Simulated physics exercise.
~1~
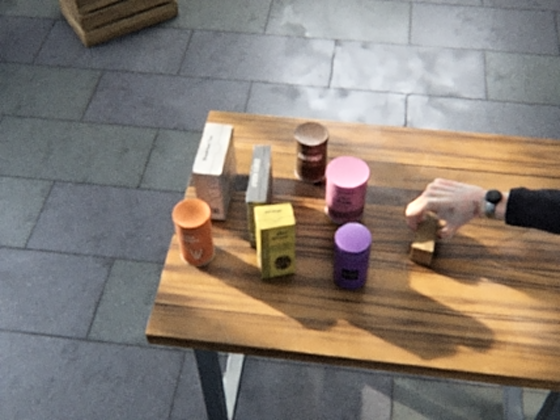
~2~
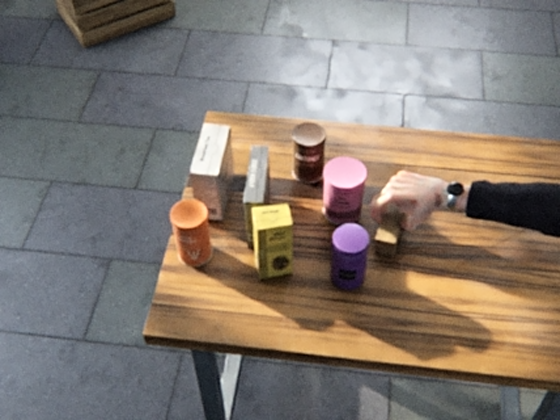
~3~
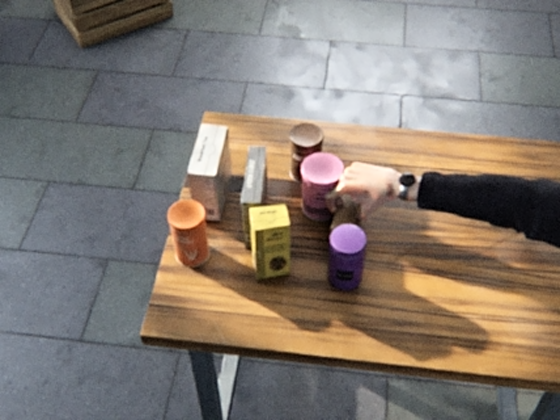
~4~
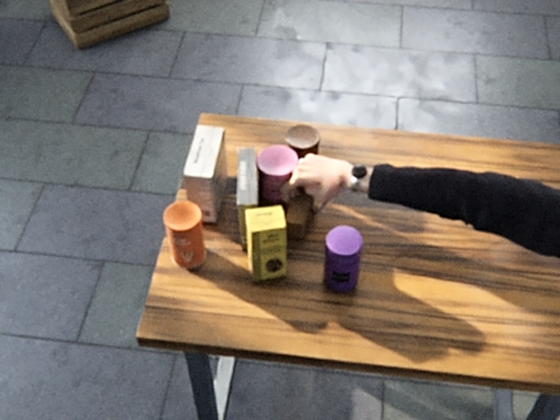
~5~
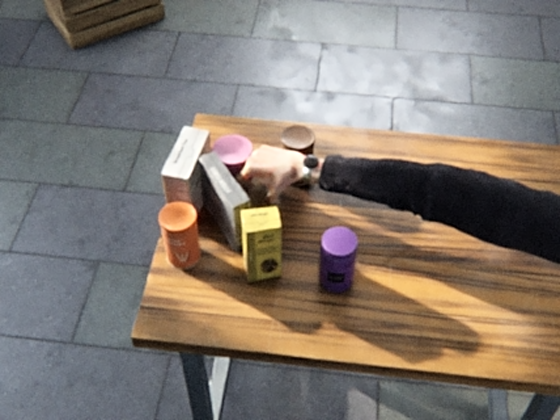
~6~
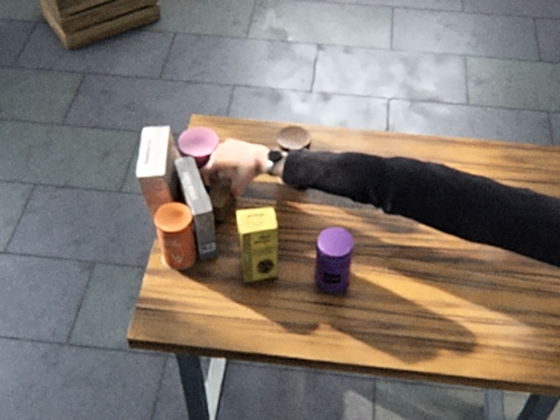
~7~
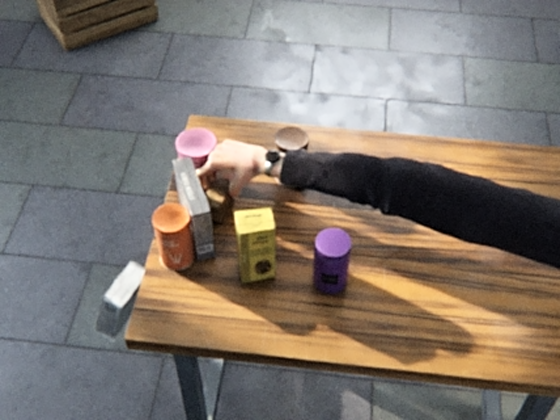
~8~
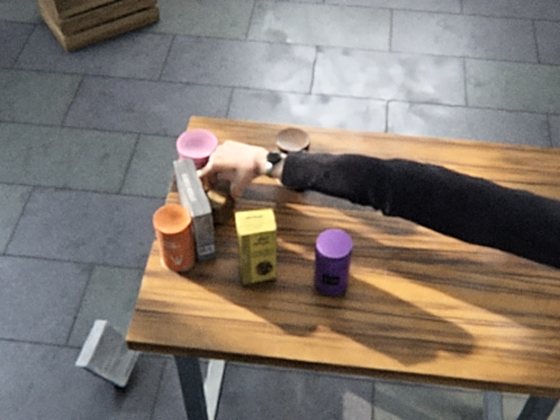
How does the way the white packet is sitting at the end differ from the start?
At the start the white packet stands upright on the table. By the end it has gone over the left edge and is upside down, below the tabletop.
Hand sliding a small block left across a crowded wooden table, shoving pink tin and grey packet and tipping white packet off the edge.
